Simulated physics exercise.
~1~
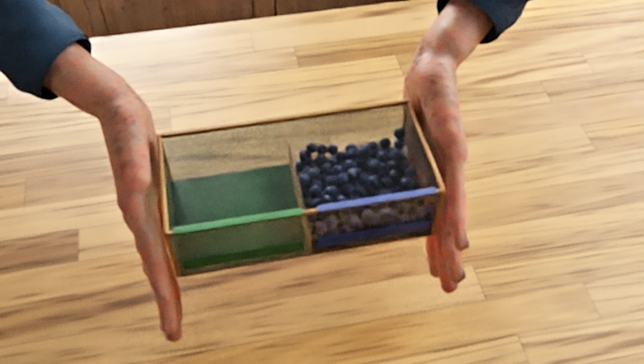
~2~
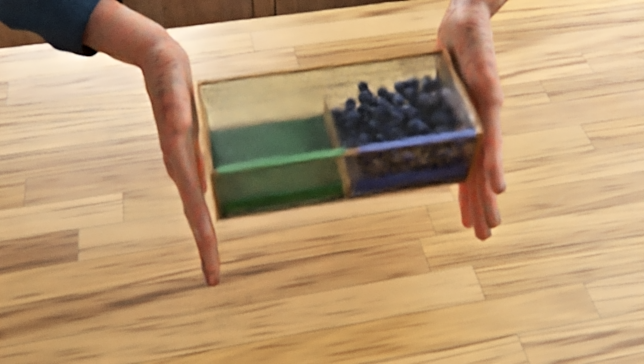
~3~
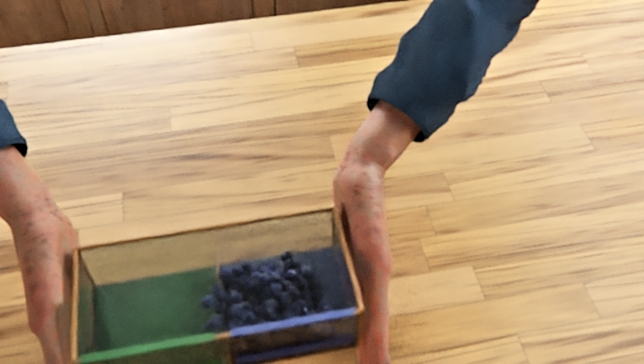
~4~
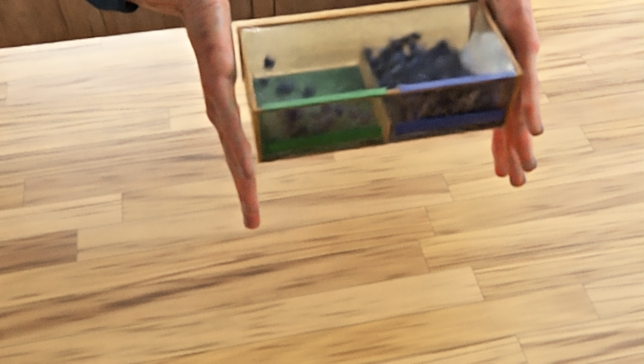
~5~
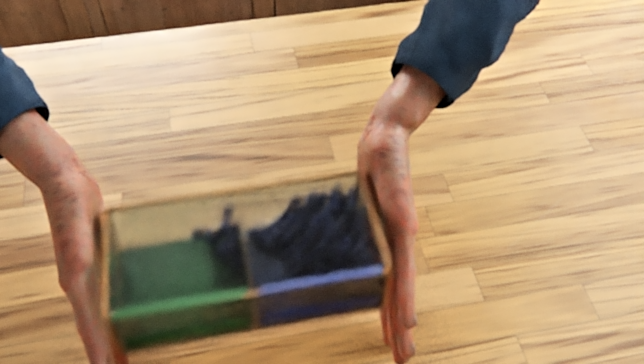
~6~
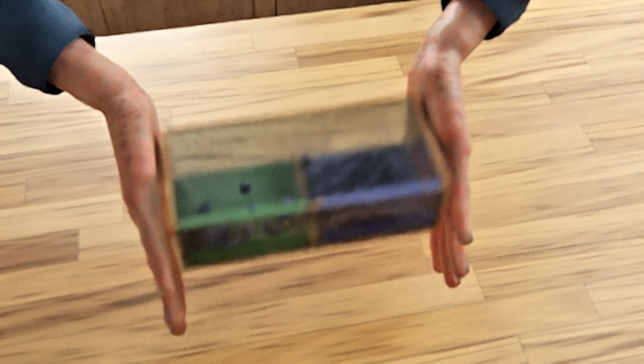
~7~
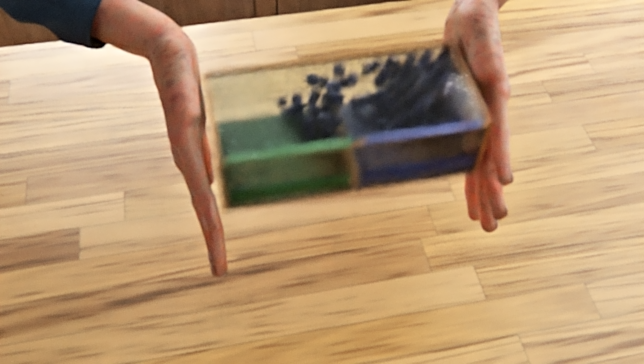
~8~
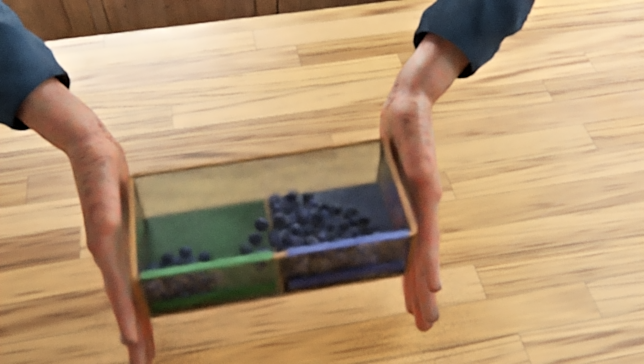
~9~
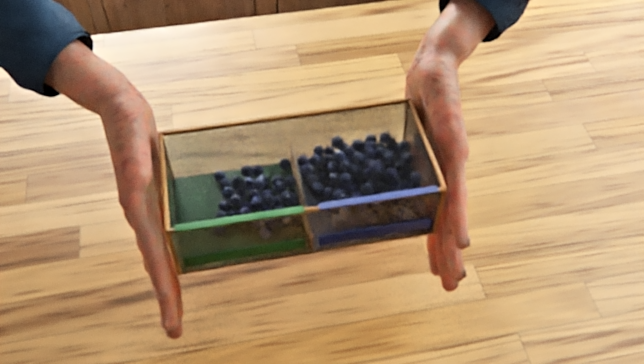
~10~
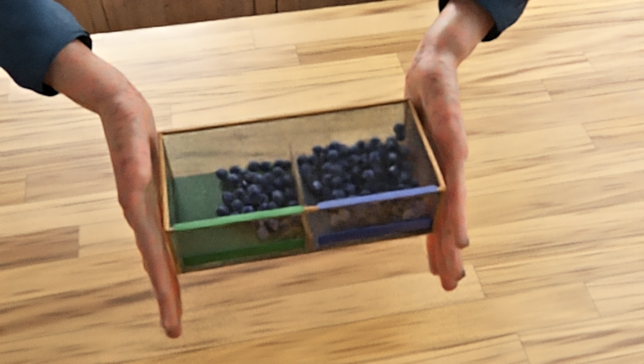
Two hands shook a divided, clear-sided box of blueberries back and forth over a wooden surface, tossing some from the blue section into the empty green one, until it came to rest with most berries still on the blue side.
